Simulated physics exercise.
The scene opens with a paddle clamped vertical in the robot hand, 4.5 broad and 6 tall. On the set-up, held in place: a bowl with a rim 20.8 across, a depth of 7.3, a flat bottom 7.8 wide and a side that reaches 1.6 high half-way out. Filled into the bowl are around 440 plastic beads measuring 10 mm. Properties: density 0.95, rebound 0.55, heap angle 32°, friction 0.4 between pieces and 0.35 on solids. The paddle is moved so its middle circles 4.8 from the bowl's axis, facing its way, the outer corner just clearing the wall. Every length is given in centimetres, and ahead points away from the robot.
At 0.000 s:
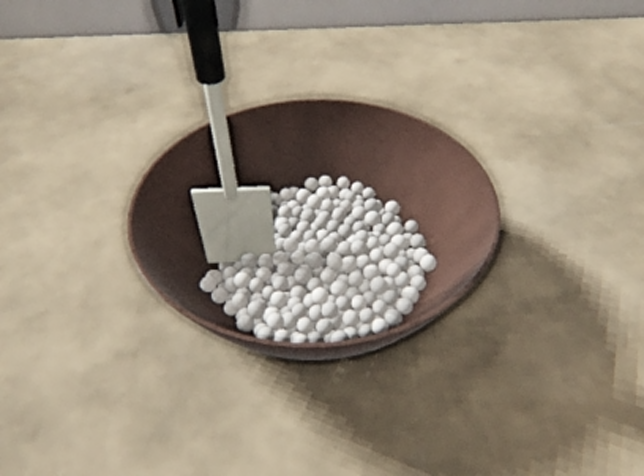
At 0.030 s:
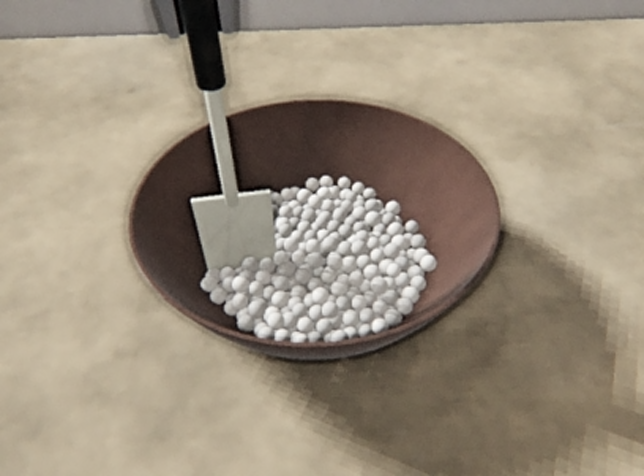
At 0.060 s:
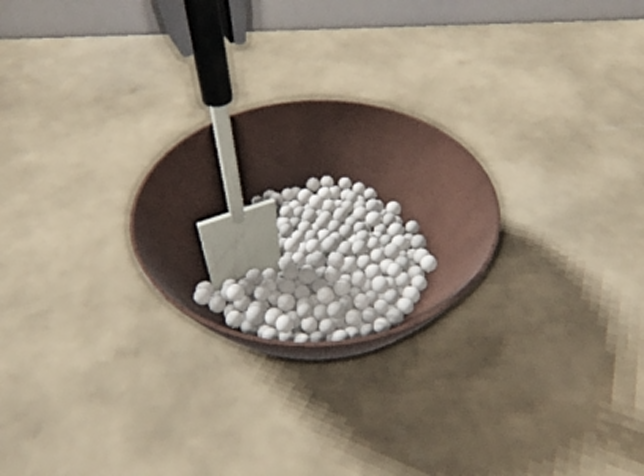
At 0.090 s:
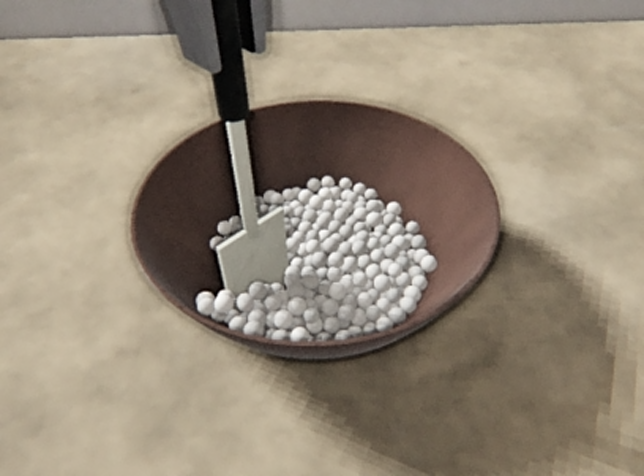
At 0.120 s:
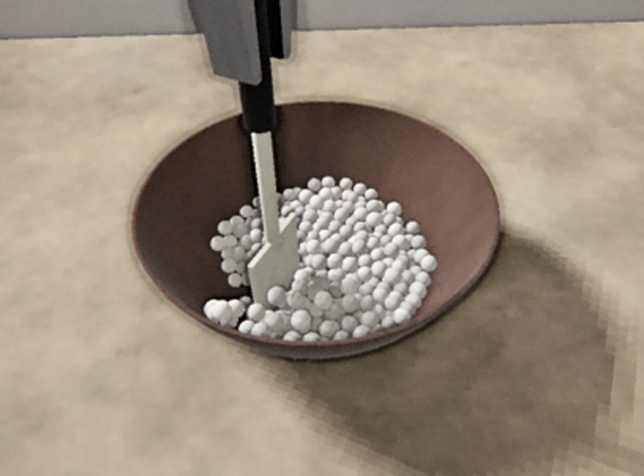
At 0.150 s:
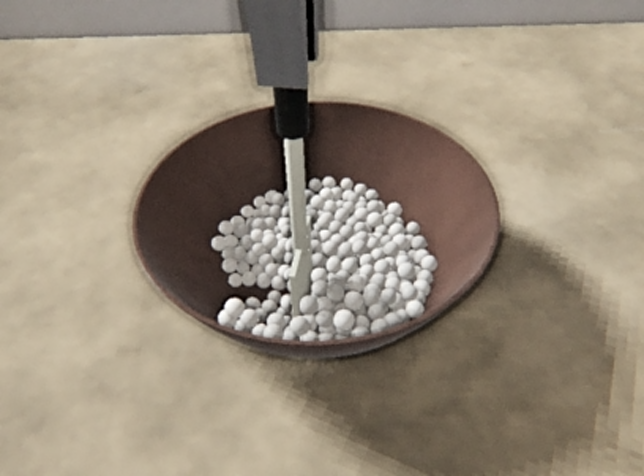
A robot hand sweeps an upright paddle rightward through white beads in a brown bowl.
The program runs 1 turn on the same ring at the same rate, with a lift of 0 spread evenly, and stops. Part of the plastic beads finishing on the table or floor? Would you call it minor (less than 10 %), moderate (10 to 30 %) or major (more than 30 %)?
I would call it minor.
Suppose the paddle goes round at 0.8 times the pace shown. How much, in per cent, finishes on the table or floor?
I'd say about 0 %.
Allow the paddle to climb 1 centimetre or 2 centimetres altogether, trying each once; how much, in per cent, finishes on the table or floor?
About 0 and 0 per cent.
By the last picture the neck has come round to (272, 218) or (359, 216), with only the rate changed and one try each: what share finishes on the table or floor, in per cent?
Some 0 and 10 %.
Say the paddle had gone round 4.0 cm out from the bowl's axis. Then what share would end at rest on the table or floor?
That would give close to 0 per cent.
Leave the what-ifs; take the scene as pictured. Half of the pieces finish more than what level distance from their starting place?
My guess is close to 8 centimetres.
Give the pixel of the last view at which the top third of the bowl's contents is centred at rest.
About (253, 292).
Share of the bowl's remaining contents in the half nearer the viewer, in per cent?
Estimate: Some 65 %.
After 0.33 s, 187° round, highest piece 8 above the table; 435 in the bowl.
After 0.50 s, 294° round, highest piece 8 above the table; 433 in the bowl, 1 on the table or floor, 1 in flight or on the tool.
After 0.79 s, 0° round, highest piece 6 above the table; 433 in the bowl, 2 on the table or floor.
After 1.49 s, 0° round, highest piece 6 above the table; 433 in the bowl, 2 on the table or floor.
In the end, 433 in the bowl, 2 on the table or floor. That is 0 % on the table or floor.
